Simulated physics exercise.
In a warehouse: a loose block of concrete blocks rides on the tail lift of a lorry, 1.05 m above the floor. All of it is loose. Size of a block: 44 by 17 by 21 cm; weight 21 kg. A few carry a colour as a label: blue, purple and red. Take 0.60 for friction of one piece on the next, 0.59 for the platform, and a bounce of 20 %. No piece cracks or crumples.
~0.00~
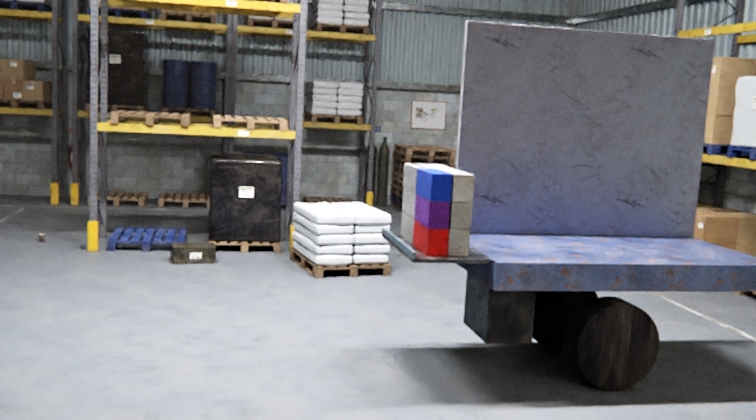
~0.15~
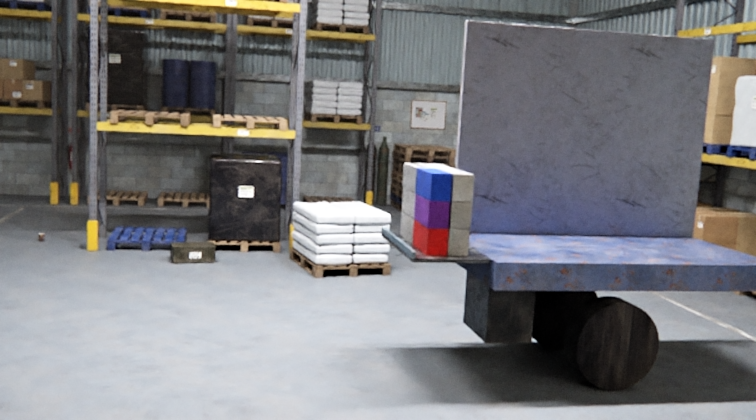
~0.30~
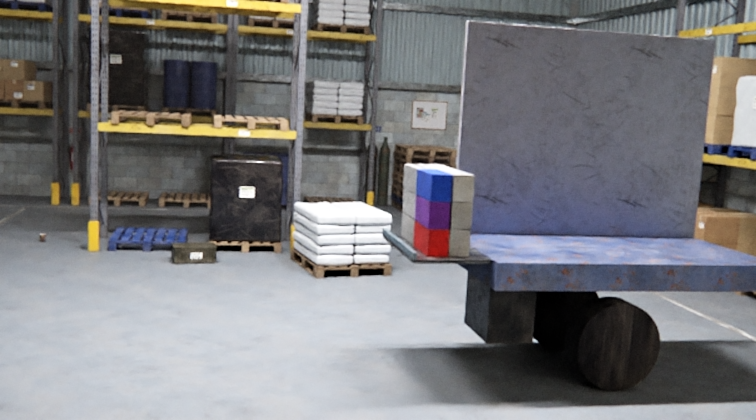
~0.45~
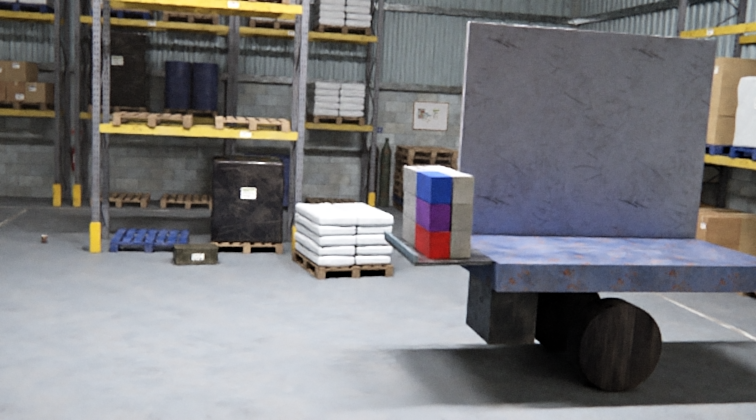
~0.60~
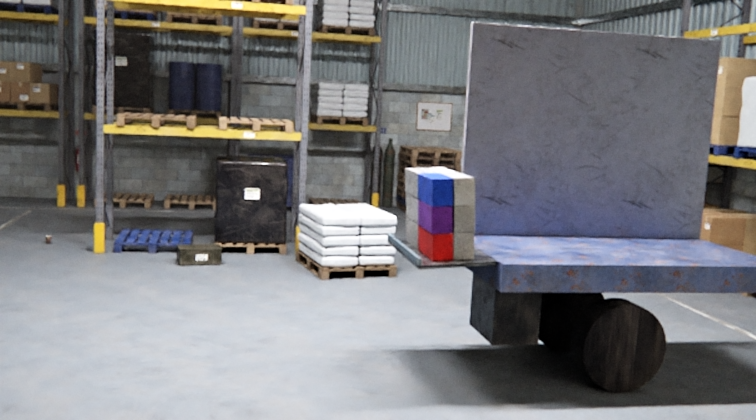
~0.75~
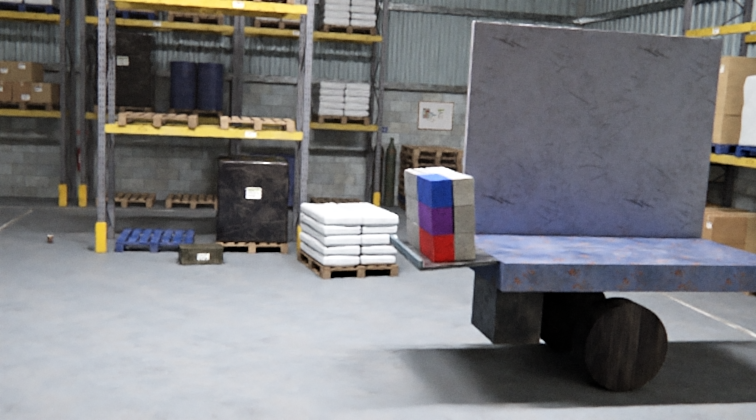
The clip shows a stack of pale grey blocks, with blue, purple and red ones on one edge, on a platform behind a lorry in a warehouse. The platform gradually tilts slightly while the blocks stay in place on it.
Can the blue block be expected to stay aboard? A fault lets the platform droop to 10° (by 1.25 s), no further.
In the end the blue block remains on top.
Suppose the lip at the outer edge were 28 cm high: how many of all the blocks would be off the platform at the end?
In that case 0.
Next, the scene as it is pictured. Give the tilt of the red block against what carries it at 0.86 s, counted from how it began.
Roughly 0°.
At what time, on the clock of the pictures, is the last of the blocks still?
Around 2.0 s.
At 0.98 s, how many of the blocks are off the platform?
0 by then.
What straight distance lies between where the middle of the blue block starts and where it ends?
Roughly 10 cm away.
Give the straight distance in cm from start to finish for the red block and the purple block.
Moved: Red 10, purple 10.
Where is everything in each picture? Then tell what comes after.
In the first frame (each place is the centre of the face we see best; leans and shifts are taken against what carries them), platform's outer corner (414, 261) slope 0°; blue block (442, 188); purple block (439, 215); red block (438, 243); all in place.
The second frame shows platform's outer corner (414, 261) slope 0°; blue block (441, 187).
The third frame shows platform's outer corner (415, 262) slope 1°; blue block (442, 188).
The fourth frame shows platform's outer corner (416, 264) slope 2°; blue block (441, 190).
The fifth frame shows platform's outer corner (420, 268) slope 4°; blue block (443, 192).
The sixth frame shows platform's outer corner (422, 269) slope 6°; blue block (442, 194); purple block (442, 221); red block (444, 248); all in place.
By 0.81 s, slope 6°; none of the 12 blocks off the platform; blue block unmoved.
By 0.86 s, slope 7°; none of the 12 blocks off the platform; blue block unmoved.
By 0.98 s, slope 8°; none of the 12 blocks off the platform; blue block unmoved.
By 1.18 s, slope 10°; none of the 12 blocks off the platform; blue block unmoved.
When it is over (2.0 s), slope 10°; none of the 12 blocks off the platform; blue block unmoved; purple block unmoved; red block unmoved. In pixels of the last frame, middles, blue block near (430, 195), purple block near (432, 221).
